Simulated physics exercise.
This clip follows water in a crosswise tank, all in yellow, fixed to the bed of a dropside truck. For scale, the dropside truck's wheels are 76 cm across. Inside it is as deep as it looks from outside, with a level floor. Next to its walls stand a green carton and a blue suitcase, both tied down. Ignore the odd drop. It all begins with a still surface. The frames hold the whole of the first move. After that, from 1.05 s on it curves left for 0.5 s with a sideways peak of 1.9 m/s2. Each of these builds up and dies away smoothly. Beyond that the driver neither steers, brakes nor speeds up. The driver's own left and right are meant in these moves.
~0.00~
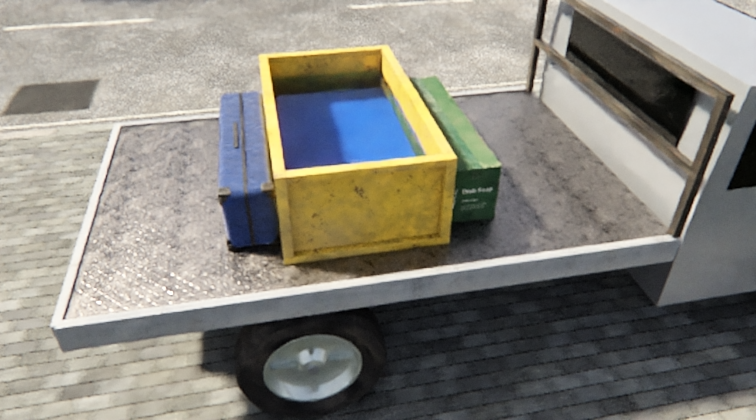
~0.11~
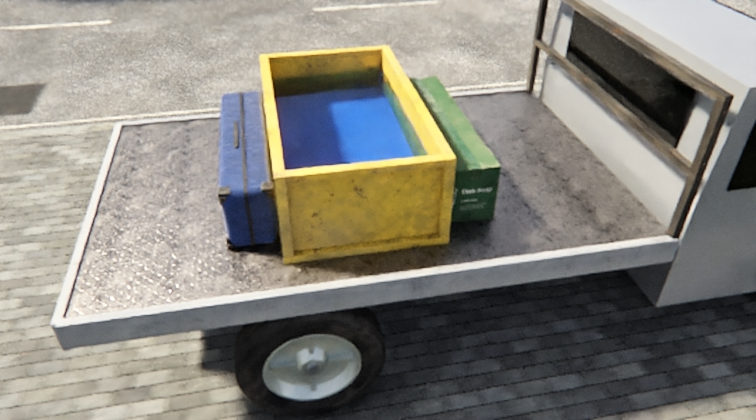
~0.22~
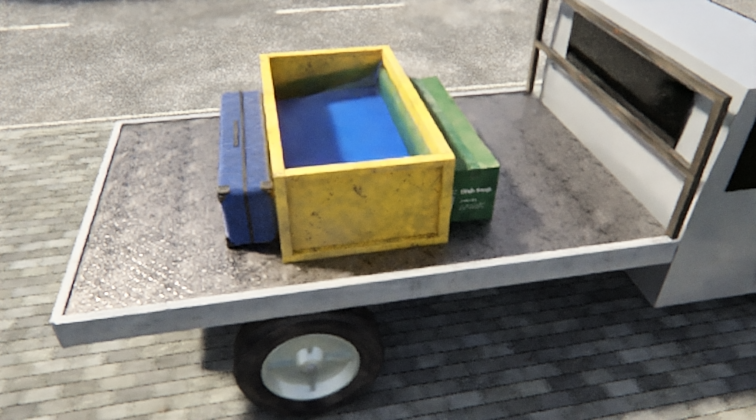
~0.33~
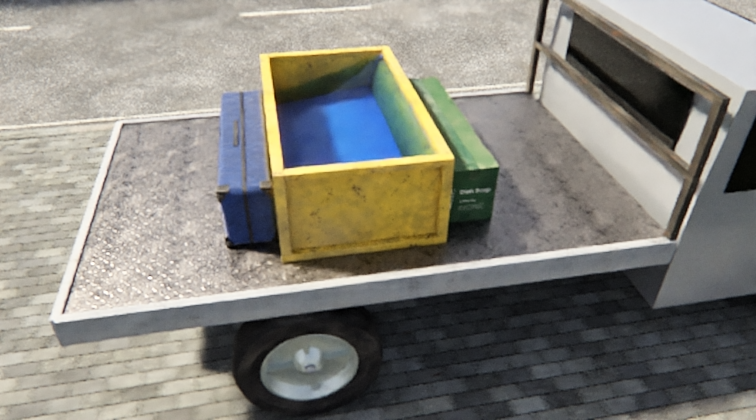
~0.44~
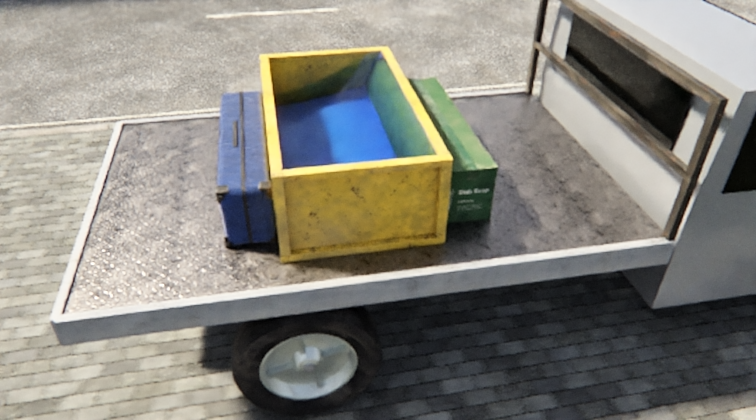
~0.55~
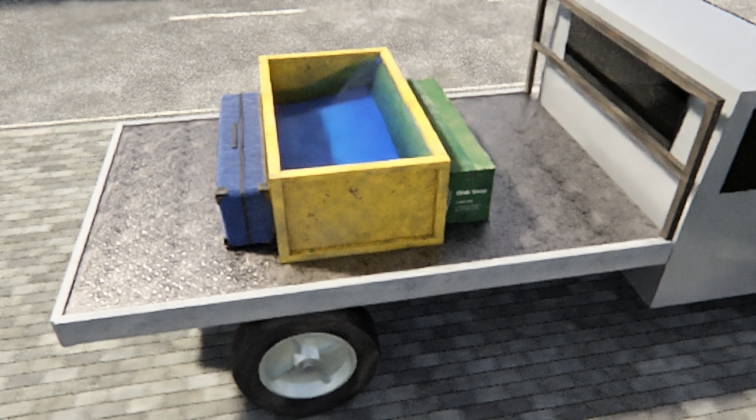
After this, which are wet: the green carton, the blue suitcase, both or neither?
The green carton takes a soaking and the blue suitcase stays dry.
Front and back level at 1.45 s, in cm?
Front 44 cm, back 26 cm.
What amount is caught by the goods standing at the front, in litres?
About 2 L.
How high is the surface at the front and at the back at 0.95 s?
About 24 cm in front and 46 cm behind.
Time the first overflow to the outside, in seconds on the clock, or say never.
At about 1.8 s.
Then, 0.95 s in, it stands 46 cm high behind and 24 cm in front; all of it is still inside.
Then, 1.45 s in, it stands 25 cm high behind and 44 cm in front; all of it is still inside.
Then, 2.05 s in, it stands 40 cm high behind and 28 cm in front; 2 per cent has gone mostly over the front, some over the near side.
Then, 4.53 s in, 5 per cent has gone over the front and the near side; the green carton has caught 2 litres and the blue suitcase a few drops.
